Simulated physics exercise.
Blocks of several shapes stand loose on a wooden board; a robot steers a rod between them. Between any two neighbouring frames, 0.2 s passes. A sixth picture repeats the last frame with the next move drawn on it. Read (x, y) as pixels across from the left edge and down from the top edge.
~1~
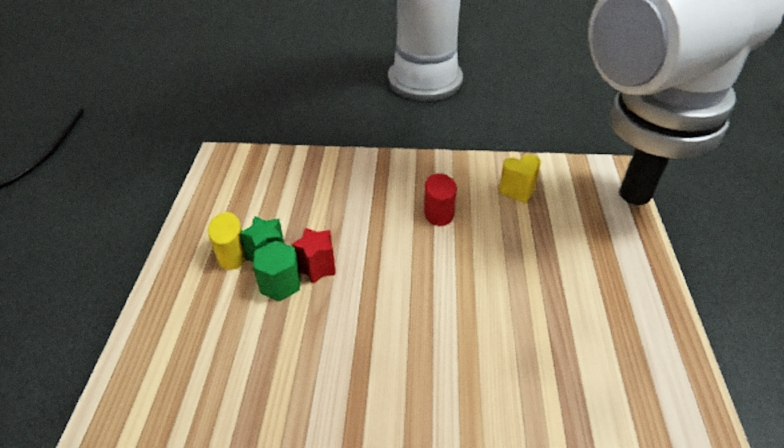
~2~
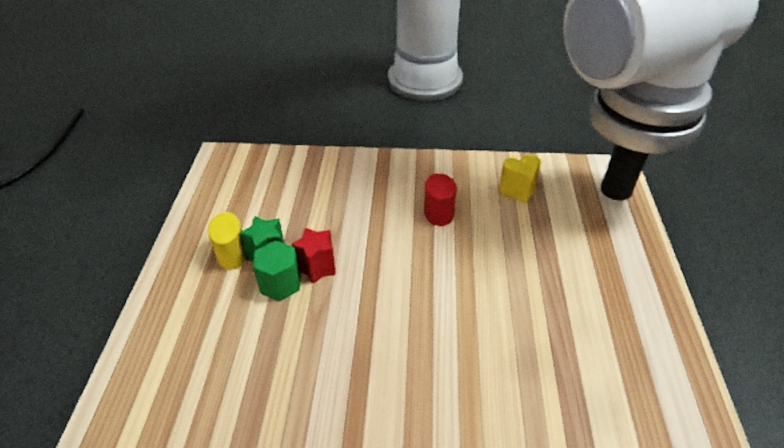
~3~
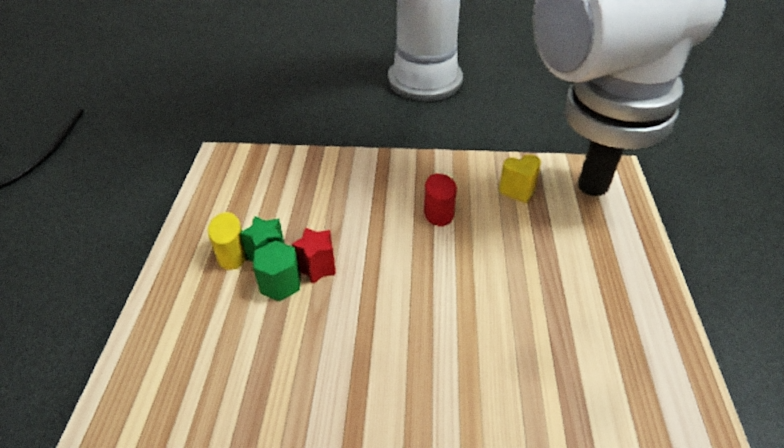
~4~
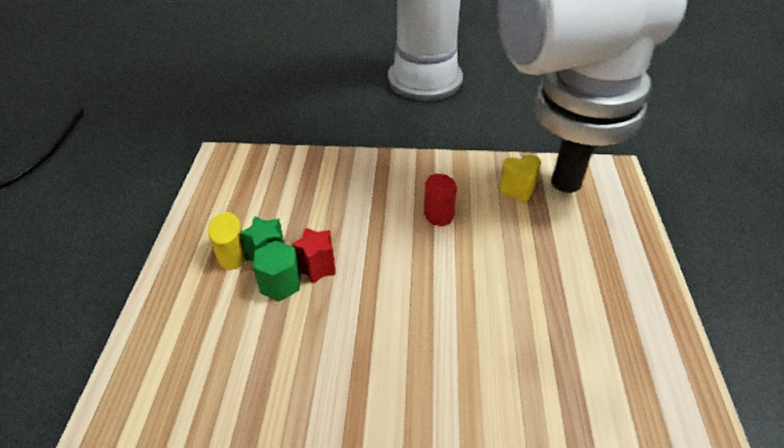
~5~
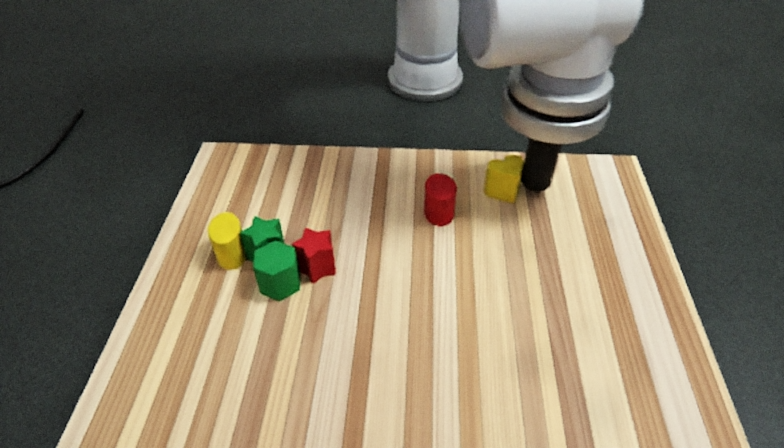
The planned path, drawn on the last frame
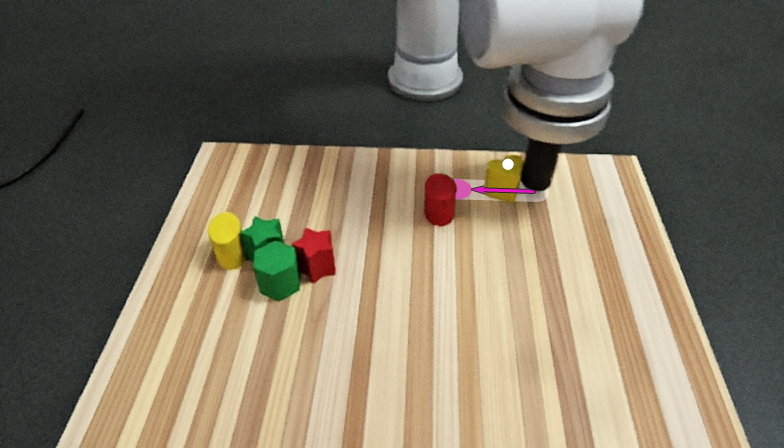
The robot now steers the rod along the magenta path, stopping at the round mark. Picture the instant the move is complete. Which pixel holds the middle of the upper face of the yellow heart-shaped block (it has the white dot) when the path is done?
The yellow heart-shaped block ends near (431, 167).
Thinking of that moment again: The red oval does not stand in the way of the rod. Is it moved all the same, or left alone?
That block will leave its spot.
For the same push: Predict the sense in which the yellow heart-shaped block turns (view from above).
The block turns counter-clockwise.
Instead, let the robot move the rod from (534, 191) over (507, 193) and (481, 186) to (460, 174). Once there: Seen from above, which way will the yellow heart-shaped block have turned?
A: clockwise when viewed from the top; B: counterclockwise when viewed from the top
Choice B: Counterclockwise when viewed from the top.
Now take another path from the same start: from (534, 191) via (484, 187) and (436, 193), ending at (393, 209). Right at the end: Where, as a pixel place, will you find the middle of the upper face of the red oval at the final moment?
Pixel (422, 197).
Drawn move, from (534, 191) to (457, 189); the dot is on the yellow heart-shaped block.
What follows on the original path. Halfway along, rod (496, 180); yellow heart-shaped block (470, 167), turned 30° anticlockwise.
At the end, rod (458, 179); red oval (431, 190), turned 40° anticlockwise; yellow heart-shaped block (431, 167), turned 35° anticlockwise.
